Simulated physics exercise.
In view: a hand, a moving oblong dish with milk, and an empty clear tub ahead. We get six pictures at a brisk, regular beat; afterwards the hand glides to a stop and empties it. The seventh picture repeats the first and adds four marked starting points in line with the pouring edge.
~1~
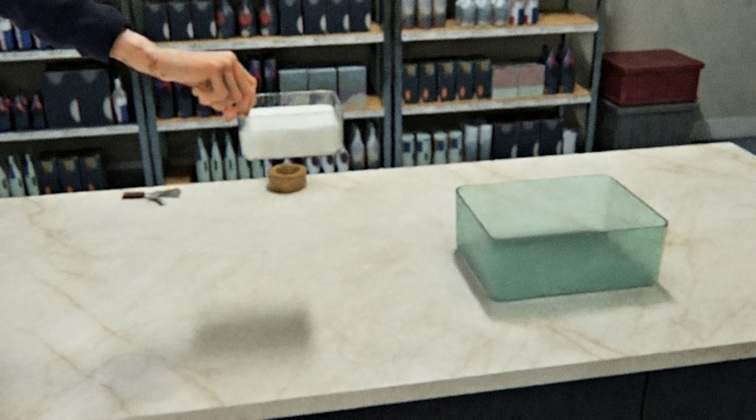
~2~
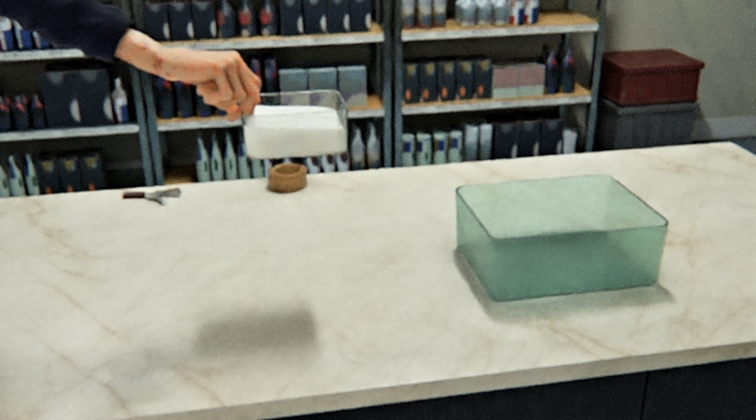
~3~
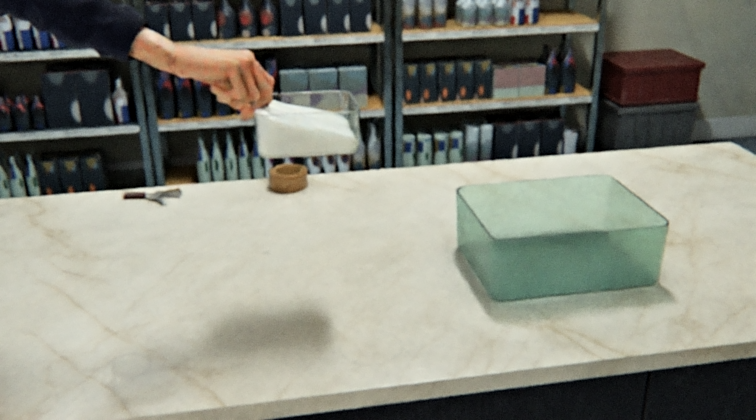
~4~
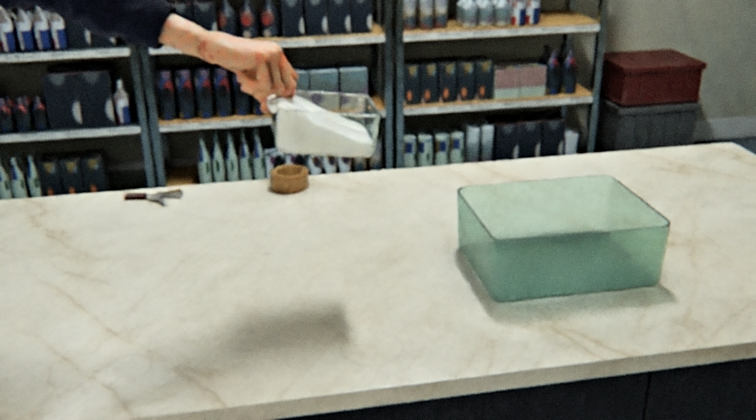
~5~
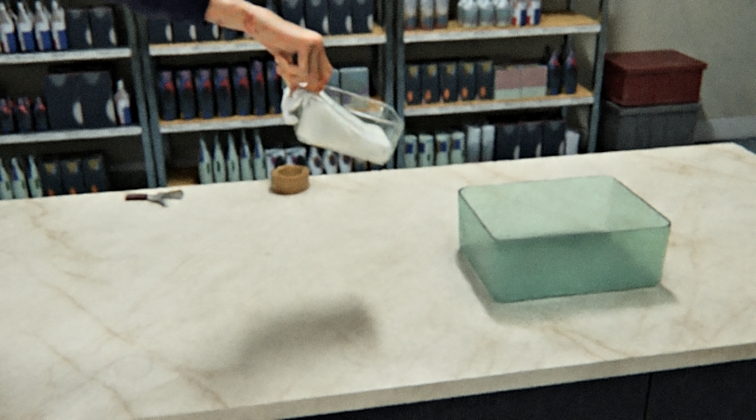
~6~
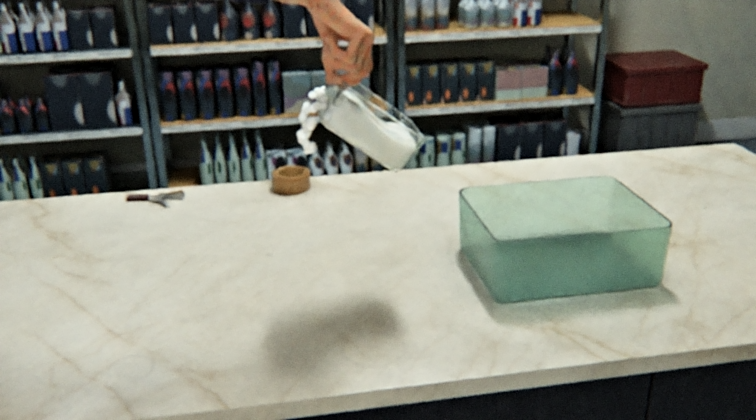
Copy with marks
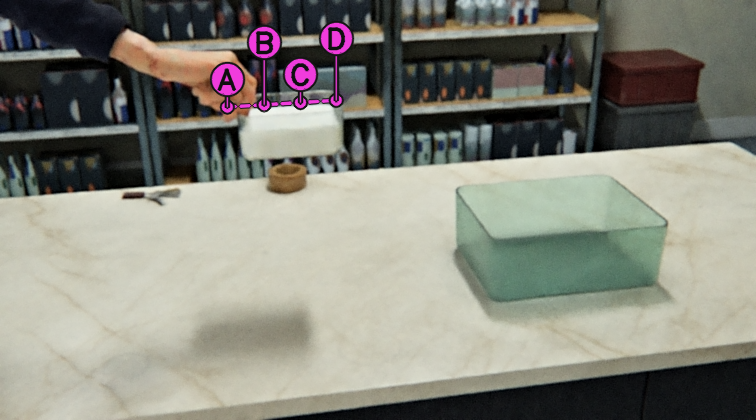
At a marble-topped counter in front of stocked shelves, a hand carried a clear dish of milk rightward toward an empty greenish tub, tilting it steadily as white liquid slipped over its left side.
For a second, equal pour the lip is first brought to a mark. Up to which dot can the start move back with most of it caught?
I would pick dot C.
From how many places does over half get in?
Two of the four.
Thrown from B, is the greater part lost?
Yes, that goes wrong.
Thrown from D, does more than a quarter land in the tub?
Yes.
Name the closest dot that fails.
Here it is dot B.
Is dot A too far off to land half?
Yes, it does.
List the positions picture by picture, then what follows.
In the first picture, upright, lip at (337, 100); tub from (488, 300) to (656, 282); nothing has left yet.
In the second picture, upright, lip at (341, 99); nothing has left yet.
In the third picture, upright, lip at (353, 100); milk is over the rim, down to (257, 104).
In the fourth picture, tipped about 8°, lip at (373, 105); milk is over the rim, down to (272, 103).
In the fifth picture, tipped about 21°, lip at (397, 115); milk is over the rim, down to (288, 116).
In the sixth picture, tipped about 38°, lip at (418, 129); milk is over the rim, down to (306, 146).
In magenta, A at (227, 107); B at (264, 104); C at (300, 102); D at (336, 100).
With A, about 1 % lands in the tub, 96 % falls short and 3 % goes beside or beyond.
With B, about 34 % lands in the tub, 60 % falls short and 6 % goes beside or beyond.
With C, about 65 % lands in the tub, 28 % falls short and 7 % goes beside or beyond.
With D, about 66 % lands in the tub, 22 % falls short and 12 % goes beside or beyond.
